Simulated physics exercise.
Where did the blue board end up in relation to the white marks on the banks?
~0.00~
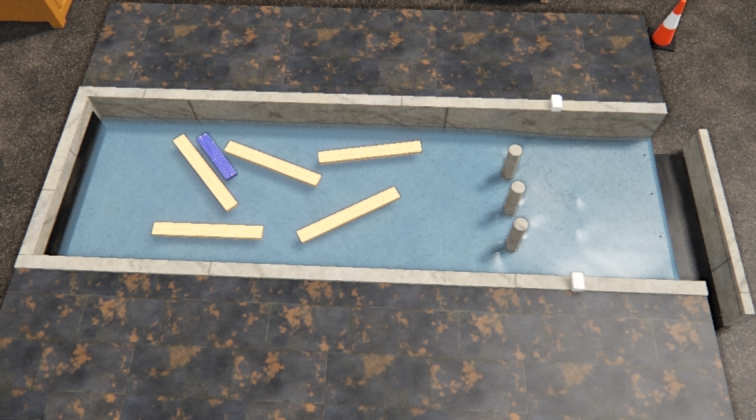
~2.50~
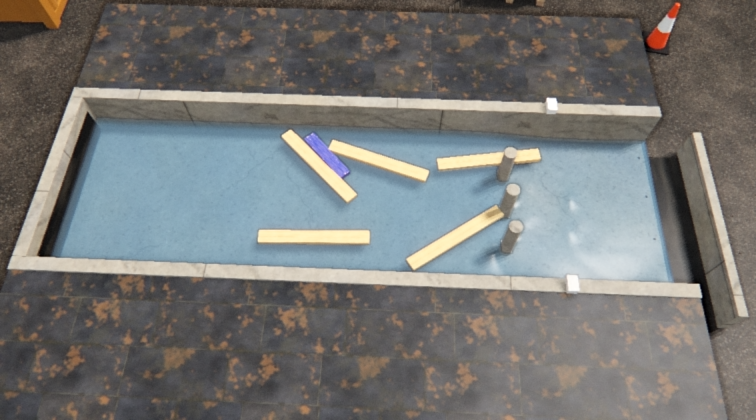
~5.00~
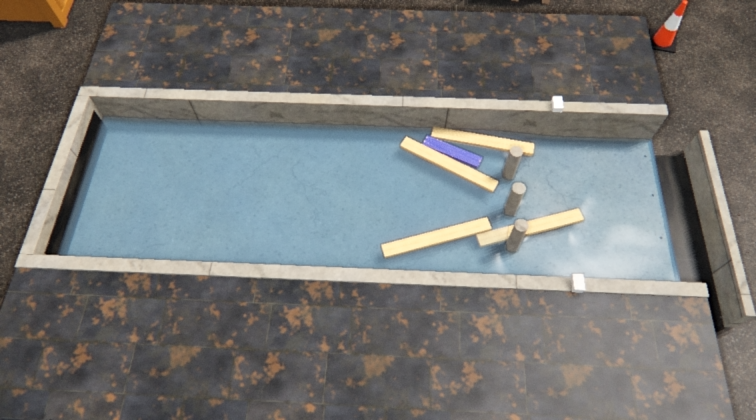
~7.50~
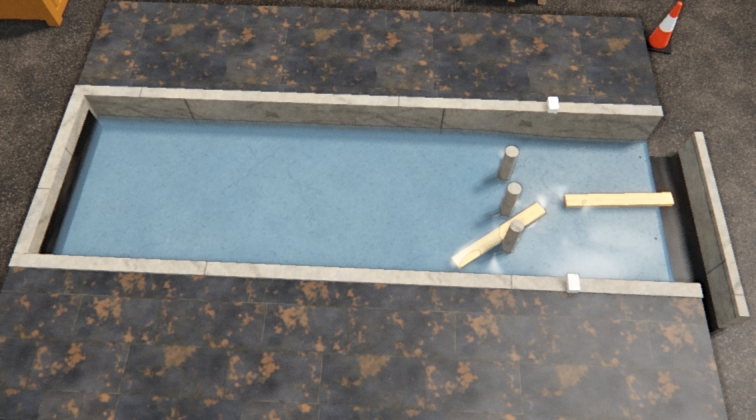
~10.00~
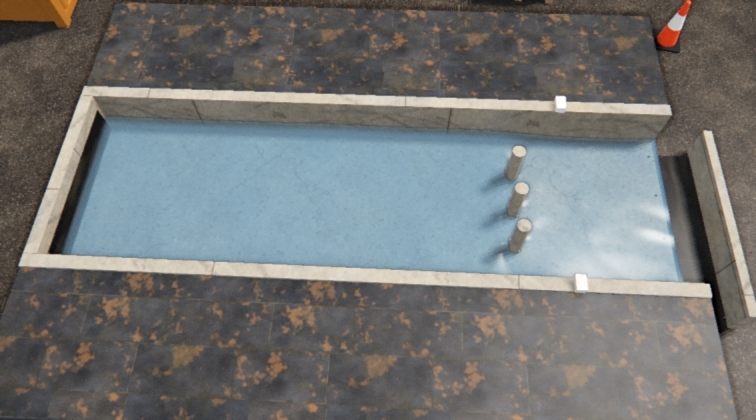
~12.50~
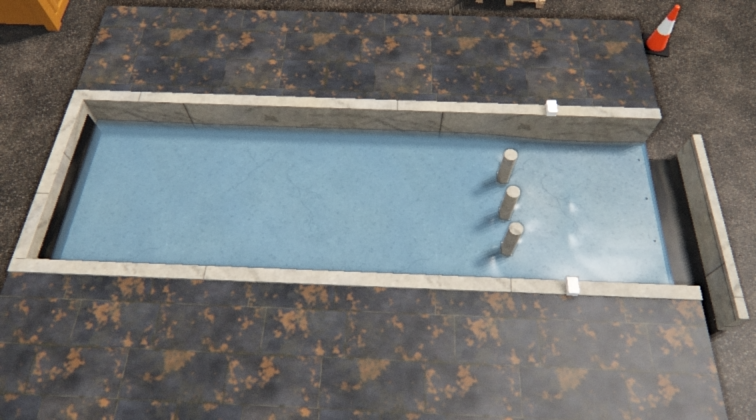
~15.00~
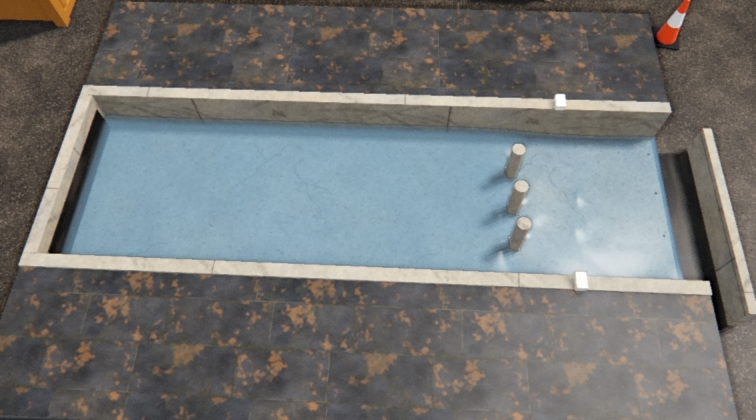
It ended up beyond the white marks, carried off to the right and out of the channel, with no sign of it left in the water.
